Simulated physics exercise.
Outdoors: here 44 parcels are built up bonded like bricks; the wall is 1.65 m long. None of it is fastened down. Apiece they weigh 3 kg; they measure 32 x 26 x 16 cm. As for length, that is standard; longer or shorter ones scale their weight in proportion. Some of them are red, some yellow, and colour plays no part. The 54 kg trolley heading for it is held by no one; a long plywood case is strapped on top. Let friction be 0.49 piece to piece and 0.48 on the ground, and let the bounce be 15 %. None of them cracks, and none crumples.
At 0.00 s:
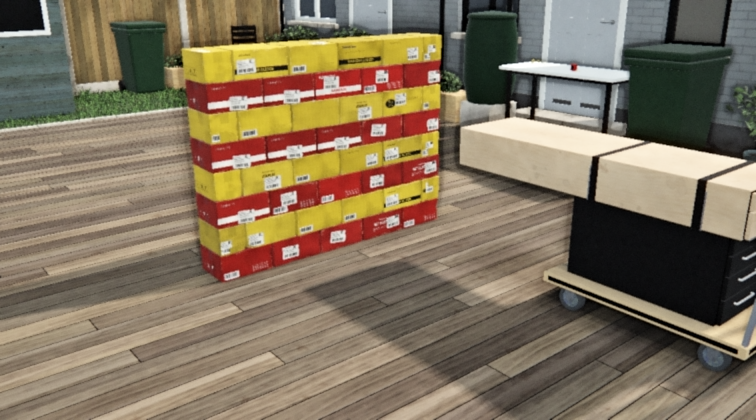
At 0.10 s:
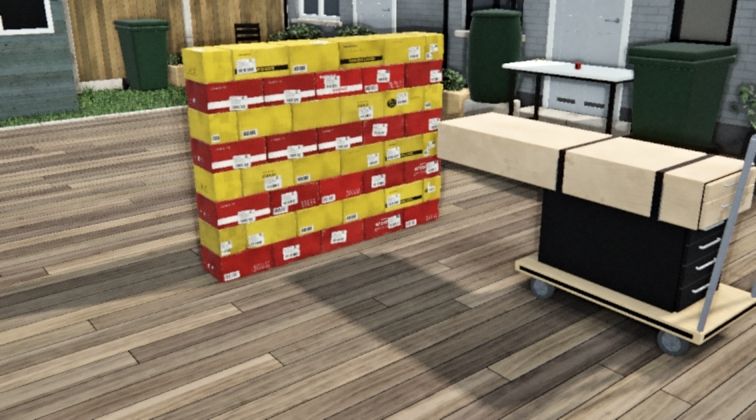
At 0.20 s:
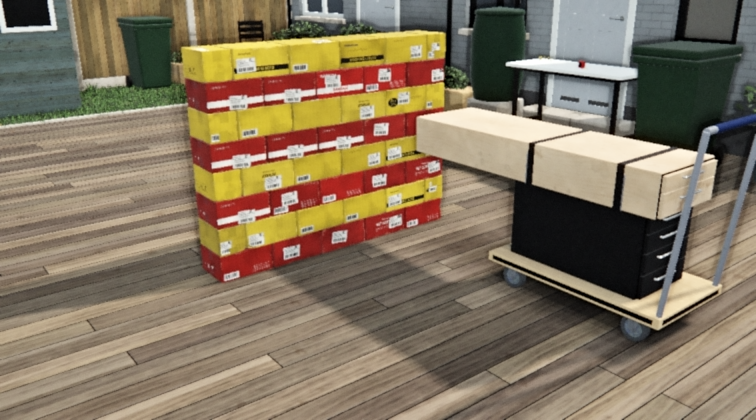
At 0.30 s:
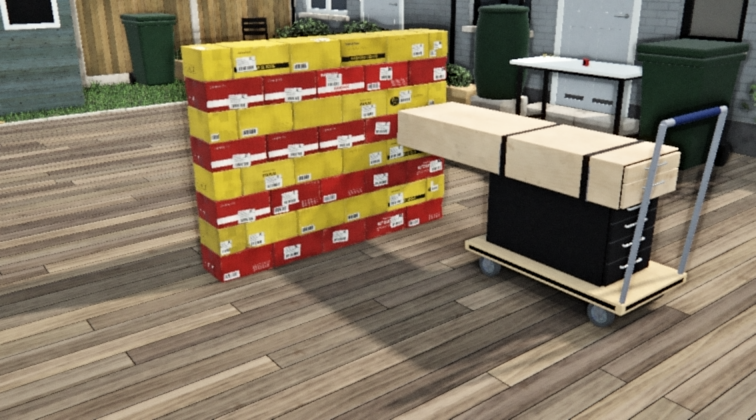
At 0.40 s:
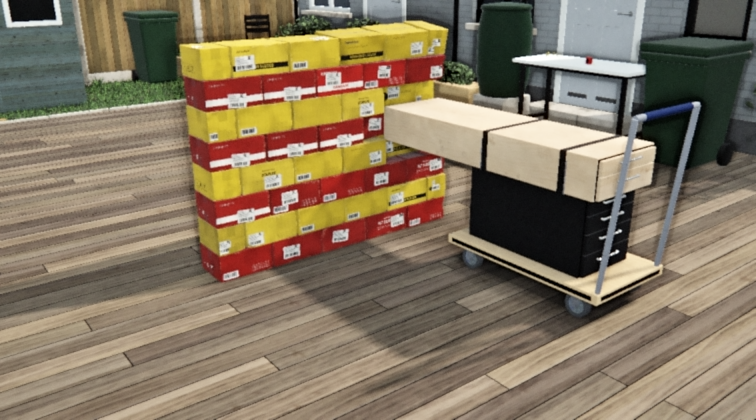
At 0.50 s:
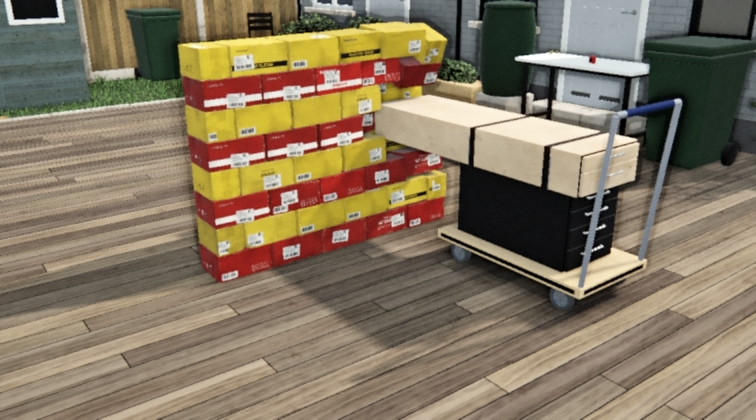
A loaded trolley rolled left across the wooden decking toward a wall of red and yellow parcels, and its long box pushed into the right end, shoving several parcels out of line and tilting some.
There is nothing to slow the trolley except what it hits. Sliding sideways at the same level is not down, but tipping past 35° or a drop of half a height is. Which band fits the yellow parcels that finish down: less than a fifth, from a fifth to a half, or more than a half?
From a fifth to a half.
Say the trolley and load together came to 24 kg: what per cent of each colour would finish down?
Share down - red: 0; yellow: 0 (per cent).
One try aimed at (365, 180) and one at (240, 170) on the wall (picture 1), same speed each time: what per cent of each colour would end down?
You'd get red at 0 followed by 0, and yellow at 0 followed by 10 percent.
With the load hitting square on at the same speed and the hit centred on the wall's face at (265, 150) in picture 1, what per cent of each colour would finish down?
Red 50 %, yellow 60 %.
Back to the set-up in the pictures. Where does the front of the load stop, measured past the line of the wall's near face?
About 75 centimetres.
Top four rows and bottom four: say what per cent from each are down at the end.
The top part comes to 50 per cent, the bottom part to 10 per cent.
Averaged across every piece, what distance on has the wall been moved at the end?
25 cm or so.
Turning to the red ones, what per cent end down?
Red: 30 per cent.
By 0.84 s, load 50 cm past the wall's line, still rolling; 5 of the 24 yellow parcels down (8 of 44 in all colours); top yellow parcel moved 46 mm; top red parcel moved 9 cm.
By 1.58 s, load 73 cm past the wall's line, still rolling; 9 of the 24 yellow parcels down (15 of 44 in all colours); top yellow parcel tilted 37°; top red parcel tilted 39°.
When it is over (2.9 s), load 73 cm past the wall's line, stopped; 9 of the 24 yellow parcels down (15 of 44 in all colours); top yellow parcel upside down; top red parcel on its side. That is 38 per cent. In pixels of the last frame, middles, top yellow parcel near (190, 237), top red parcel near (245, 196).
